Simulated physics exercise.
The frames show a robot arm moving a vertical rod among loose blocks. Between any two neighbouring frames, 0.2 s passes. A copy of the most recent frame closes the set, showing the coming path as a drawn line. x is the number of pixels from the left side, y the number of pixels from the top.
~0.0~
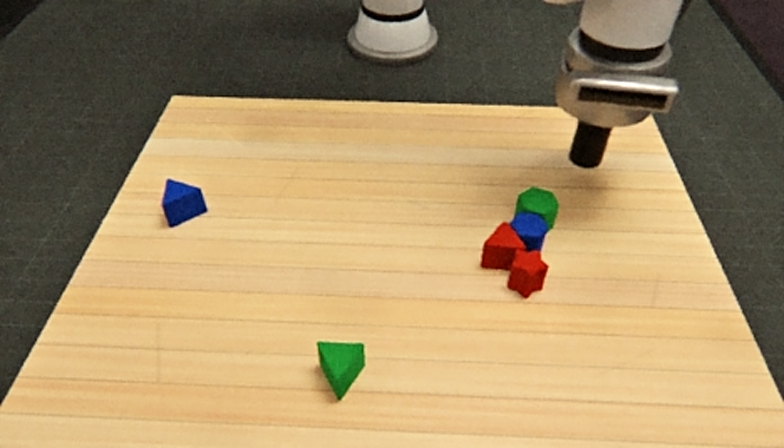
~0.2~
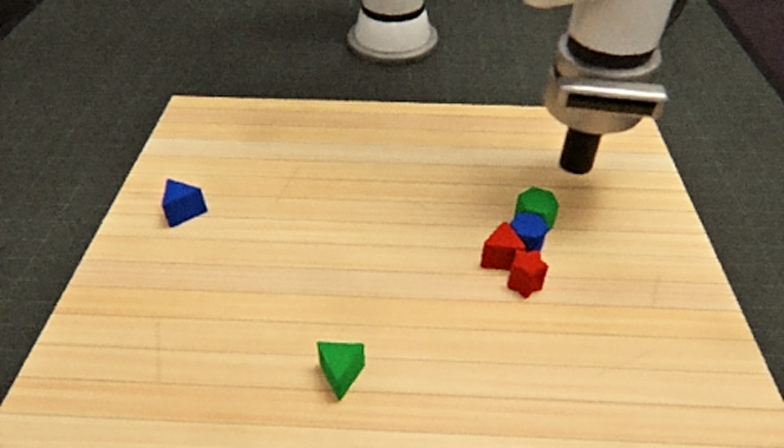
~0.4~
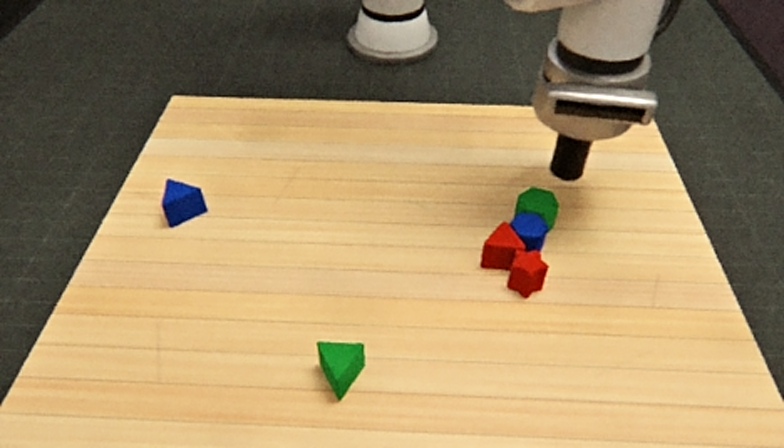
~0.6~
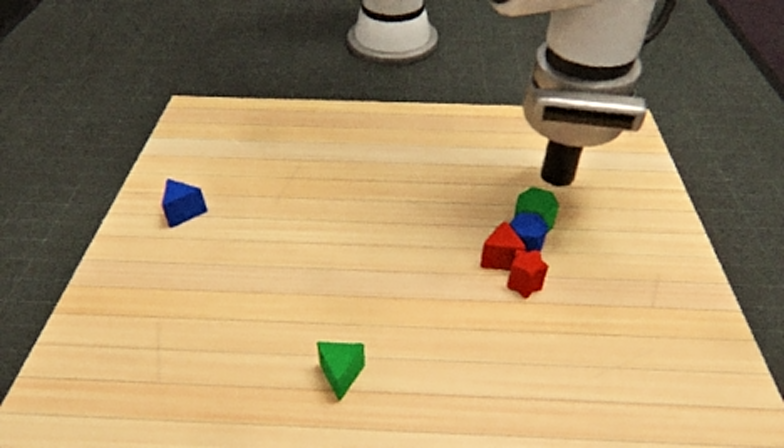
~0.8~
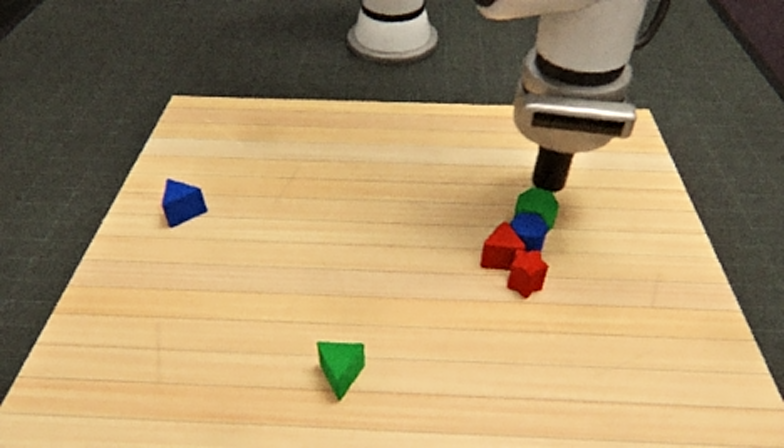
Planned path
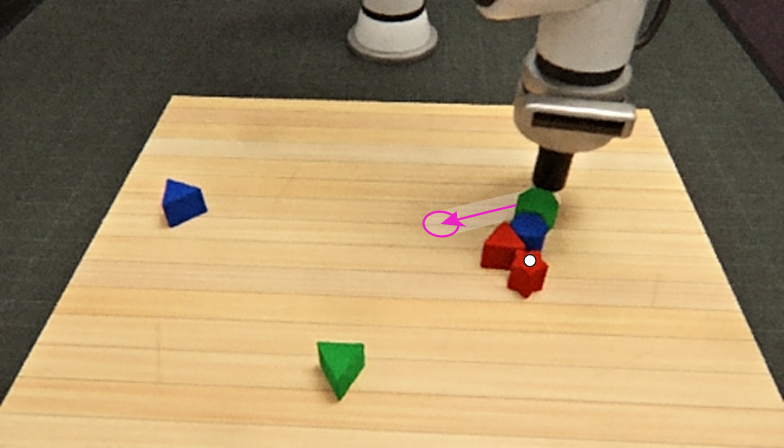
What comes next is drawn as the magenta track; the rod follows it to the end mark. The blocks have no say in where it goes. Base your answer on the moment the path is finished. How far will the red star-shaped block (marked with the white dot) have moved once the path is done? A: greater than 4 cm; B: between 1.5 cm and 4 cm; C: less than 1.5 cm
Letter C.
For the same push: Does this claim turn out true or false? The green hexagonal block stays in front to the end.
Verdict: False.
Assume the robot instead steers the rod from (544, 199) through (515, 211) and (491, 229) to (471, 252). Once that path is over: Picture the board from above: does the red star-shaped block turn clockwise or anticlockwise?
Its spin: Clockwise.
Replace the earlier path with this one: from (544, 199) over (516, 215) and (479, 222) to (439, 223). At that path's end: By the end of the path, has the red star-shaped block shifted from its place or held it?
Displaced, by a centimetre or more.
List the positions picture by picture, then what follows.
In the first frame, tip of the rod at (585, 159), middles of tops, red triangular piece at (505, 236), blue hexagonal block at (529, 224), red star-shaped block at (530, 261), green hexagonal block at (539, 199).
In the second frame, rod at (575, 165), nothing pushed.
In the third frame, rod at (566, 171), nothing pushed.
In the fourth frame, rod at (557, 176), nothing pushed.
In the fifth frame, rod at (548, 182), red triangular piece at (505, 236), blue hexagonal block at (529, 224), red star-shaped block at (530, 261), green hexagonal block at (539, 199).
The line goes from (544, 199) directly to (441, 224); the dot is on the red star-shaped block.
The first path, step by step. One third of the way, rod at (514, 190); red triangular piece at (502, 239); blue hexagonal block at (533, 236); green hexagonal block at (527, 209), turned 50° anticlockwise.
Two thirds of the way, rod at (478, 198); red triangular piece at (502, 239); blue hexagonal block at (535, 238); red star-shaped block at (529, 263); green hexagonal block at (521, 211), turned 75° anticlockwise.
At the end, rod at (442, 207); red triangular piece at (502, 239); blue hexagonal block at (535, 238); red star-shaped block at (529, 263); green hexagonal block at (521, 211), turned 75° anticlockwise.
